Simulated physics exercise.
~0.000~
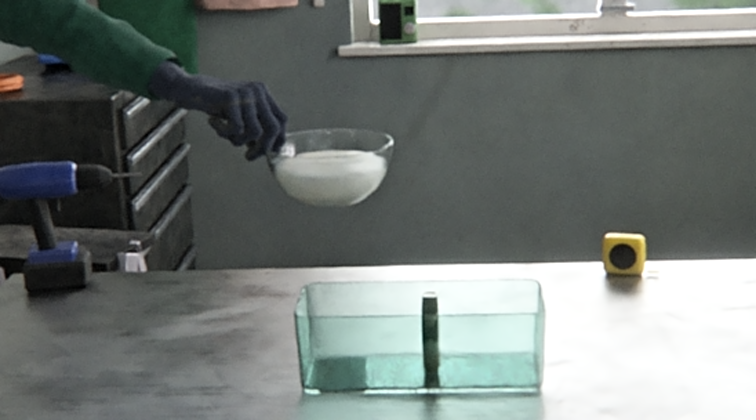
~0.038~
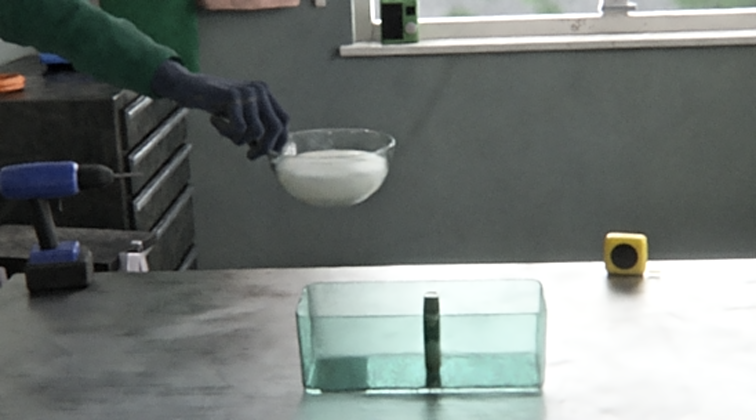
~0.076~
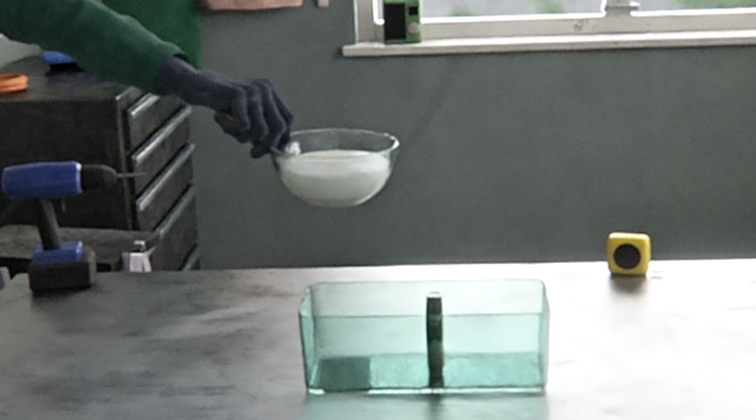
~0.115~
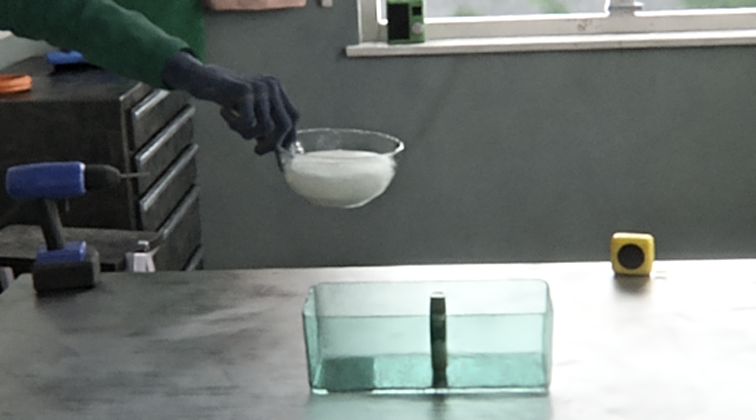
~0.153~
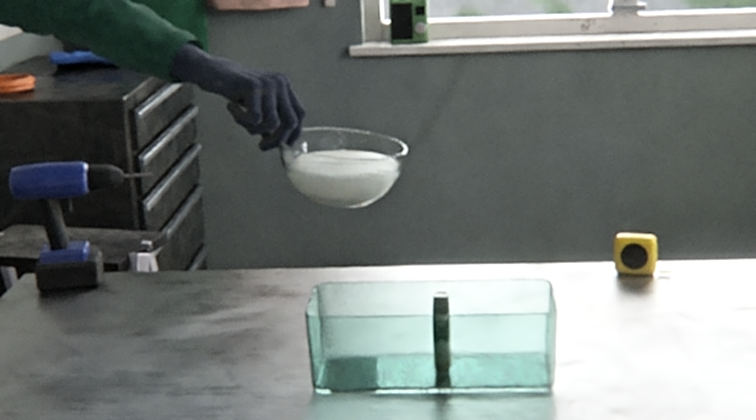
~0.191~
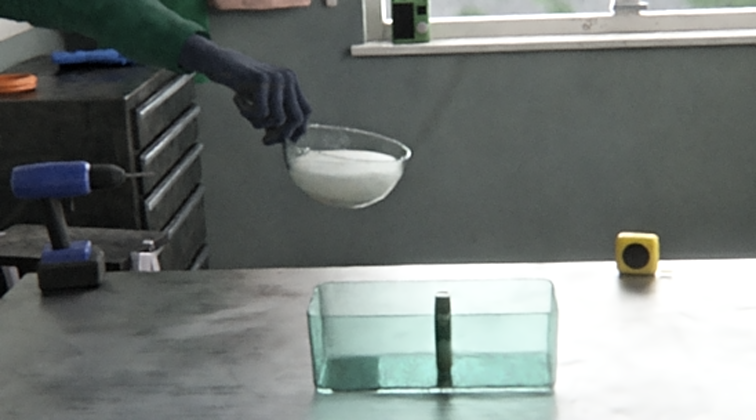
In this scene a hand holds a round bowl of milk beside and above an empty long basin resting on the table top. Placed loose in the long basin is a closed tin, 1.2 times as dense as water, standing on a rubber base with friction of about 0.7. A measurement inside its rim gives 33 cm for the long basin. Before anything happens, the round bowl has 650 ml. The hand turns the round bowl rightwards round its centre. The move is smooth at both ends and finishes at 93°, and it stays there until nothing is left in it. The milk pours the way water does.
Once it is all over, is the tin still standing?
Yes. Most probably it will stay balanced.
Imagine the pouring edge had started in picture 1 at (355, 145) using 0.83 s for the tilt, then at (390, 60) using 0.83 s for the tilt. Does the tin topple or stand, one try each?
Try 1: Still standing; try 2: Tipped over.
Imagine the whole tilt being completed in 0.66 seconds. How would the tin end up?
With that tilt, the tin stays on its base.
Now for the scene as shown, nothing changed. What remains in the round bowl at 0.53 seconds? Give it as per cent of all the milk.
Near 52 in a hundred.
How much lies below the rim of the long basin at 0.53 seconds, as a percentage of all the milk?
I'd put it near 3 percent.
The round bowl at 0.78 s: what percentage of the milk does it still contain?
I reckon near 7 per cent still sits there.
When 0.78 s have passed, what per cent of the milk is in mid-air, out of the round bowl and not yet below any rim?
Near 16 per cent, I'd say.
By 0.53 s the tilt is 67° and 53 per cent is still to pour; the tin stands where it began.
By 0.78 s the tilt is 92° and 7 per cent is still to pour; the tin stands where it began.
By 1.04 s the tilt is 93° and 0 per cent is still to pour; the tin stands where it began.
By 1.33 s the tilt is 93° and 0 per cent is still to pour; the tin stands where it began.
At rest the tin stands where it began.
